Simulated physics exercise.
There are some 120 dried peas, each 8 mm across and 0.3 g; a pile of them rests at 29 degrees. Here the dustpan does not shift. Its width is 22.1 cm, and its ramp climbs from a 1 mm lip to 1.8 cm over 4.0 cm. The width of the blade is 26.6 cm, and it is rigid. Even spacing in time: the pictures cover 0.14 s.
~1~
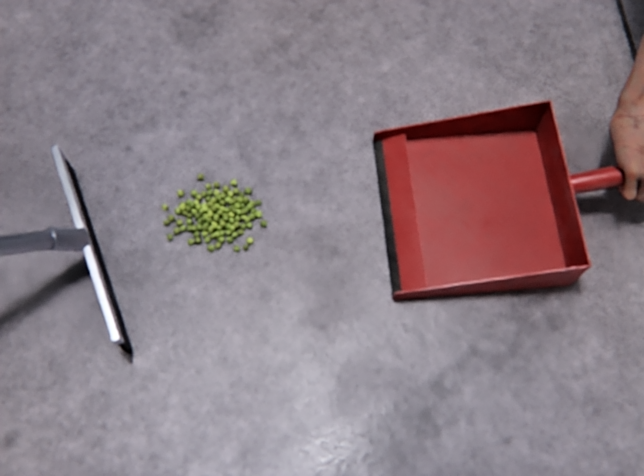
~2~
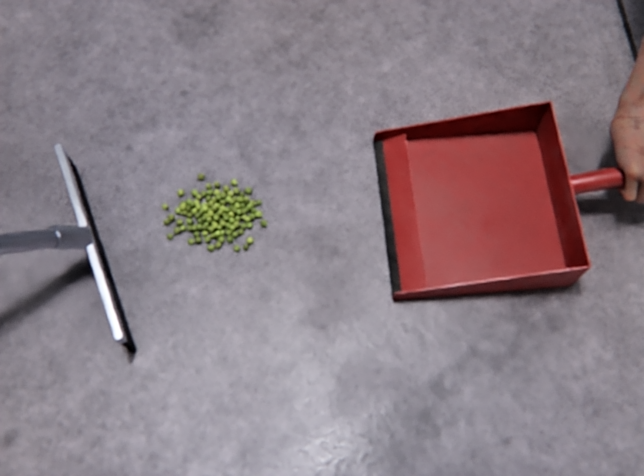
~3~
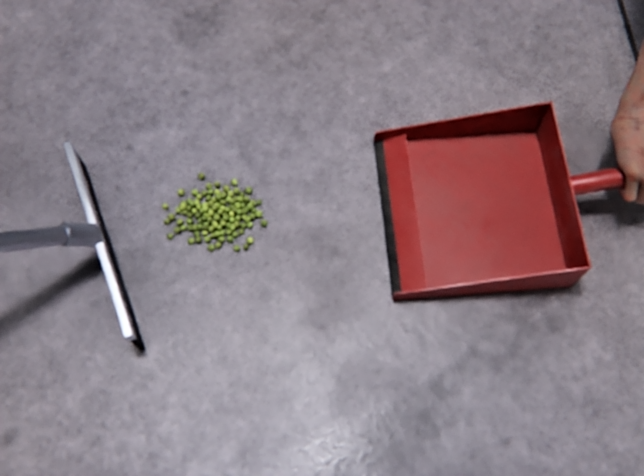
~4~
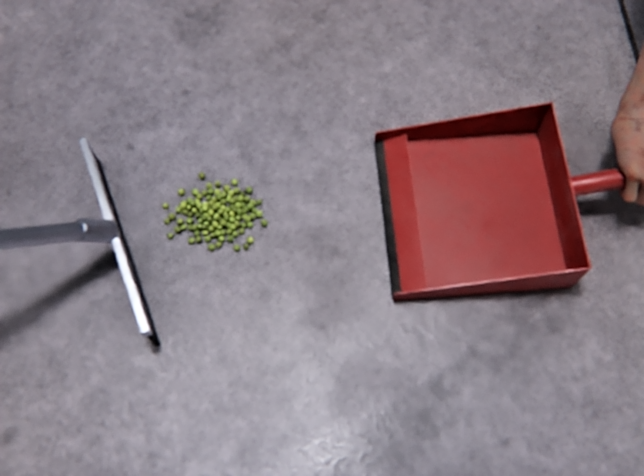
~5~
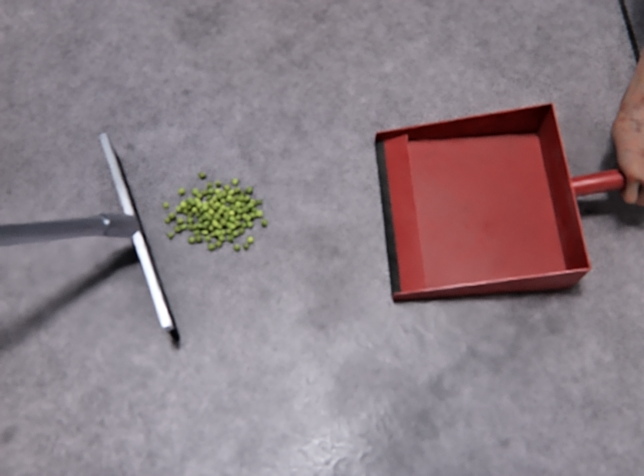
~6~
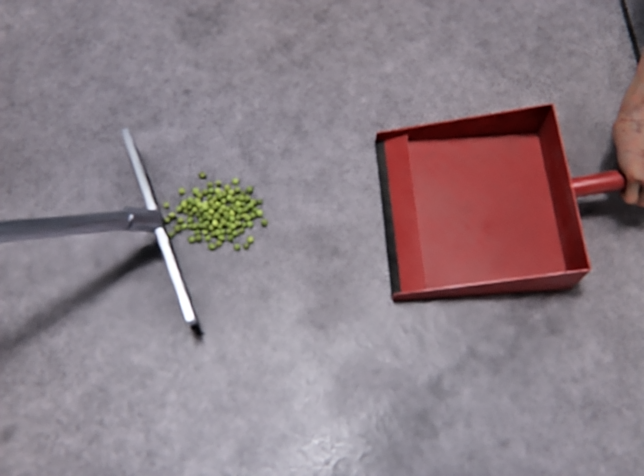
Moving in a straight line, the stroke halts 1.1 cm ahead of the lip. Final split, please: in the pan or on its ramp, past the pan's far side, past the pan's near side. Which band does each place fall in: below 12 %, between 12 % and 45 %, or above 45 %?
In the pan or on its ramp: A moderate quantity, past the pan's far side: A moderate quantity, past the pan's near side: Not much.
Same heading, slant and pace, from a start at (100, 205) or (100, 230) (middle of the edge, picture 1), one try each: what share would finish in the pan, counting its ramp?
Close to 25 in a hundred, then close to 25 in a hundred.
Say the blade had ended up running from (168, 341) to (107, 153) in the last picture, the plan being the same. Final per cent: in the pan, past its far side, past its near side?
Split: Pan = 5, far = 20, near = 0.
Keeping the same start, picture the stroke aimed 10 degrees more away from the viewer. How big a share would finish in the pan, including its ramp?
The pan, ramp included, would get around 20 per cent.
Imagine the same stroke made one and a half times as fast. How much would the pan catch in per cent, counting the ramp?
It would be around 40 per cent.
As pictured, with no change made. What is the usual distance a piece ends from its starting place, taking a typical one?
That distance is around 24 cm.
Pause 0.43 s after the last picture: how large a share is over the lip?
Some 55 per cent by that point.
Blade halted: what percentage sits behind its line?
Something like 0 per cent, roughly.
Then, 0.13 s after the last picture, middle of the blade 15 cm from the lip; 0 % over the lip, far side 5 %, near side 0 %.
Then, 0.21 s after the last picture, middle of the blade 8 cm from the lip; 0 % over the lip, far side 20 %, near side 0 %.
Then, 0.43 s after the last picture, middle of the blade 5 cm from the lip; 55 % over the lip, far side 30 %, near side 0 %.
In the end, pan 25 %, far side 30 %, near side 0 %, in front of the lip or behind the blade 45 %.
